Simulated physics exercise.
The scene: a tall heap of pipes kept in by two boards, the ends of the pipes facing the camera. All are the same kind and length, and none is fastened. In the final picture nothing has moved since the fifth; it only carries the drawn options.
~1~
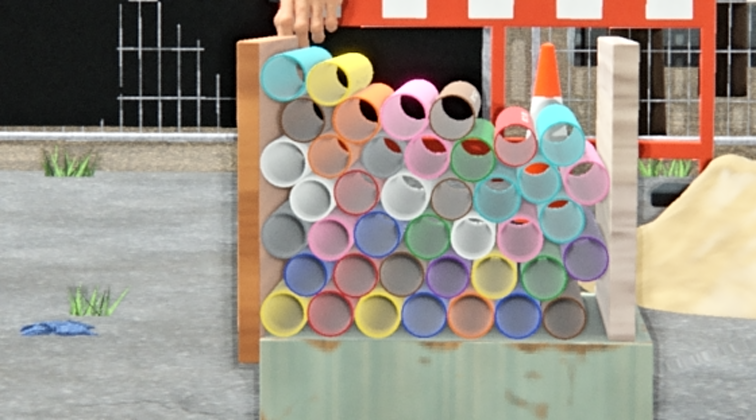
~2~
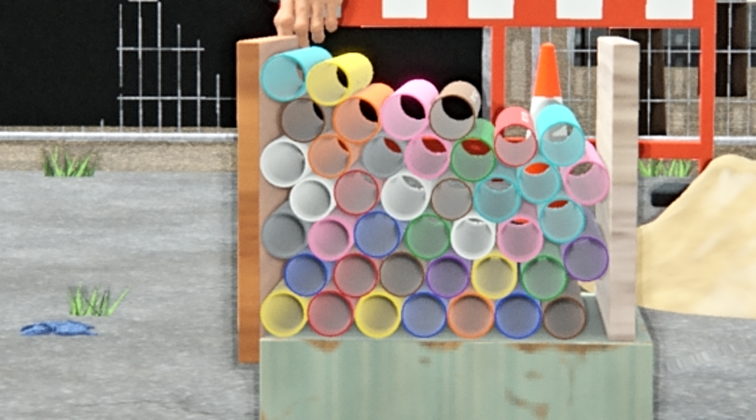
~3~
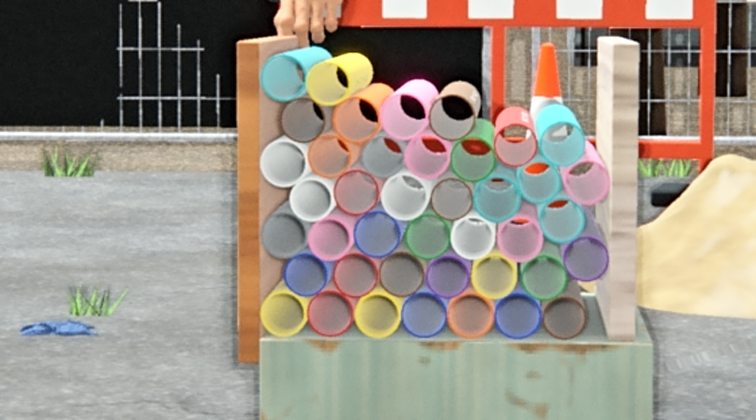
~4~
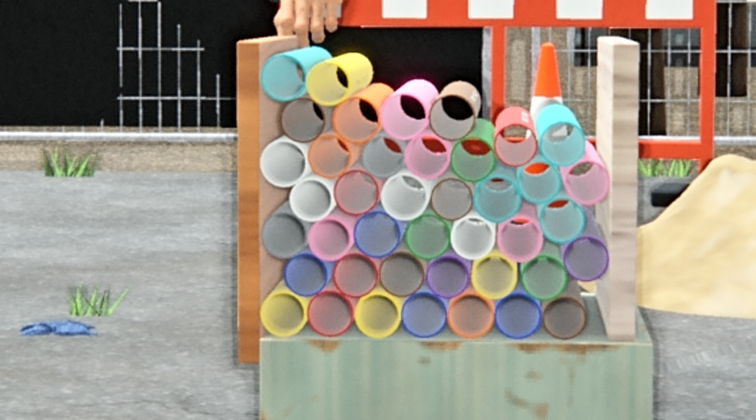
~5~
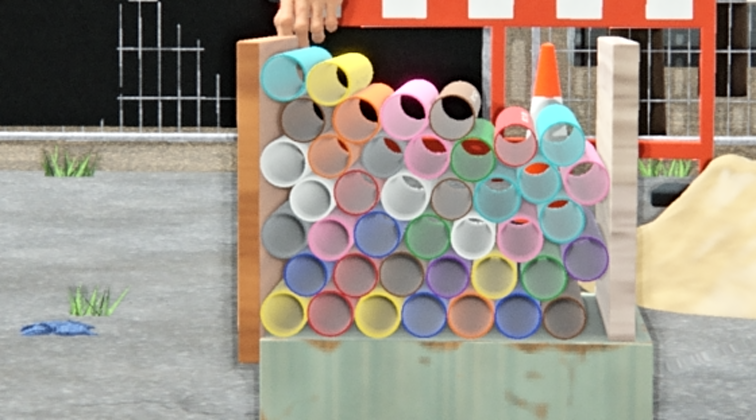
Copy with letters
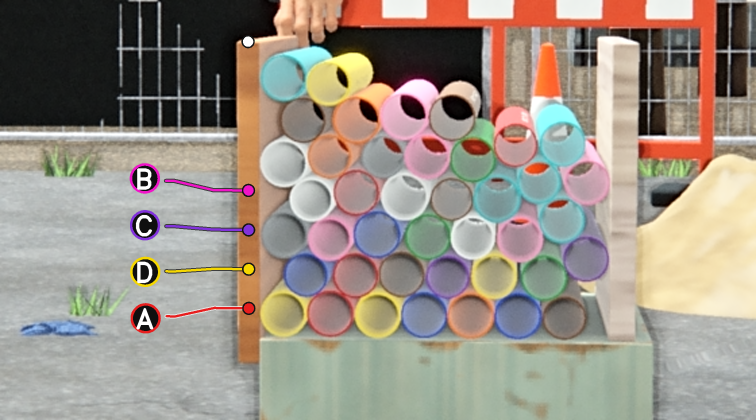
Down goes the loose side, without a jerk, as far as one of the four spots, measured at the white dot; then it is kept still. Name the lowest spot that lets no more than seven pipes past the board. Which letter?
The lowest mark that will do is D.
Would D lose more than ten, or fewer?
At D, fewer than ten.
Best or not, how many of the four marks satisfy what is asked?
Three of them.
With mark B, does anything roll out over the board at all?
Yes.
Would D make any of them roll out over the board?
At D: Yes.
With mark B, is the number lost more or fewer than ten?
Fewer than ten.
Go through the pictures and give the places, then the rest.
A blue pipe (377, 234); a white pipe (473, 238); a turquoise pipe (497, 199), in the first frame.
A turquoise pipe (497, 199); a brown pipe (303, 120), in the second frame.
A red pipe (516, 145); a turquoise pipe (284, 78), in the third frame.
Side board (274, 185); a yellow pipe (284, 314), in the fourth frame.
A blue pipe (518, 316); a purple pipe (448, 277); a blue pipe (377, 234), in the fifth frame.
On the marked copy, A at (248, 308); B at (248, 191); C at (248, 230); D at (248, 269); the white dot at (248, 42).
With D. Early on, top of the board (260, 139).
Further on, top of the board (261, 247).
At the end, top of the board (261, 268), about four out over the board.
As for the rest, A eight out over the board; B one out over the board; C about four out over the board.
